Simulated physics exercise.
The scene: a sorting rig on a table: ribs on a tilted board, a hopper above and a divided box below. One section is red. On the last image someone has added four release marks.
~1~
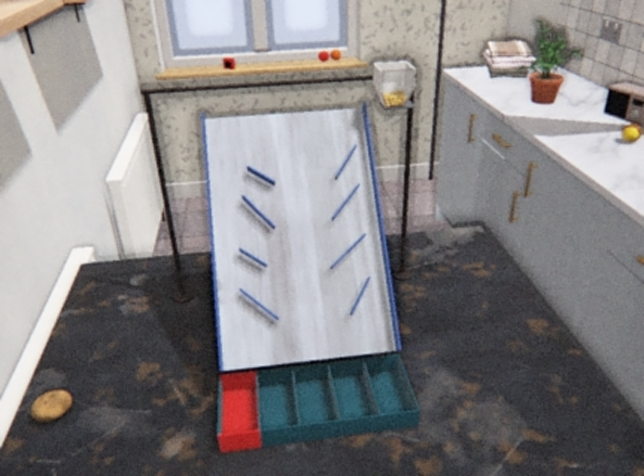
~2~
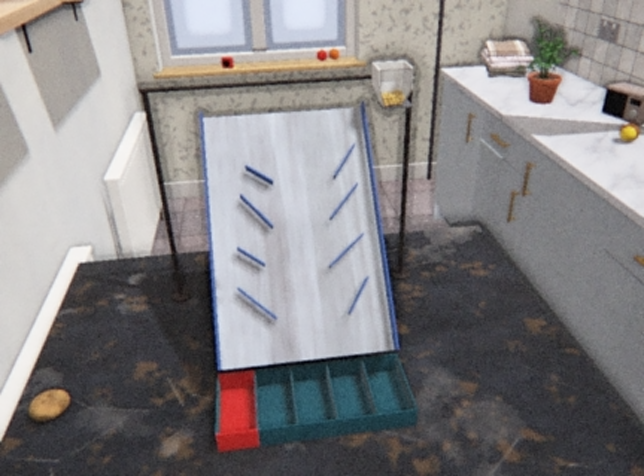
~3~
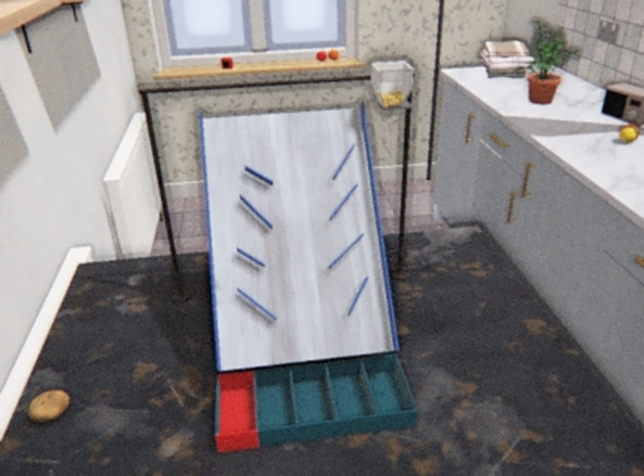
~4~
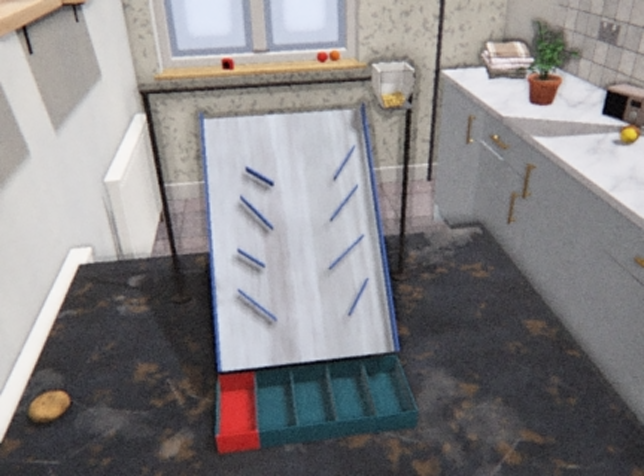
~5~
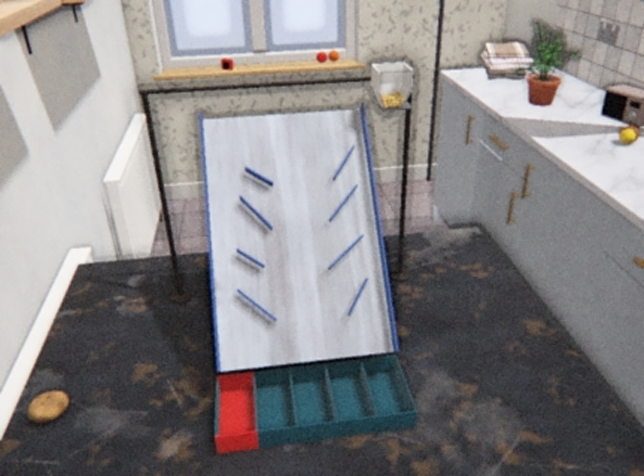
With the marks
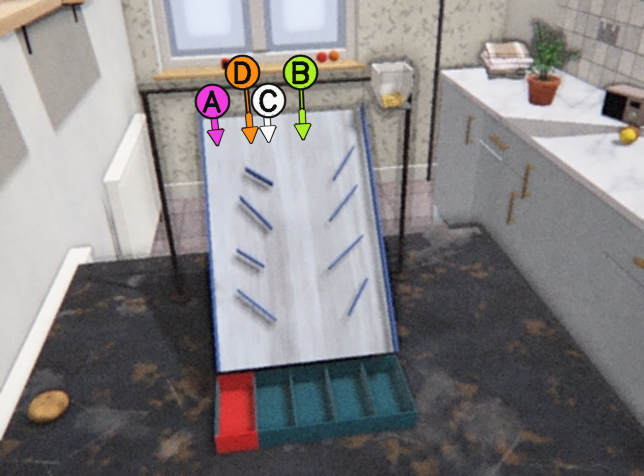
Nothing moved apart from a very slight shift of the view, as a pale tilted board with blue ribs stood below a small clear hopper and above a divided teal box with a red left section.
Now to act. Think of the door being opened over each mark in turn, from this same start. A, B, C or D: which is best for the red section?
The best mark is A.
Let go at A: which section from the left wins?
The first from the left.
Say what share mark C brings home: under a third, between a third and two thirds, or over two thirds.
Mark C gives under a third.
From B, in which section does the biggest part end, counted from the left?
The third.
On the marked copy, mark A meets the board at (216, 139); mark B meets the board at (303, 133); mark C meets the board at (268, 136); mark D meets the board at (250, 137).
Choosing A, about half in the red section, a small part in other sections, about a third outside the box.
Choosing B, none in the red section, about half in other sections, about half outside the box.
Choosing C, none in the red section, about half in other sections, about half outside the box.
Choosing D, a small part in the red section, about a quarter in other sections, about two thirds outside the box.
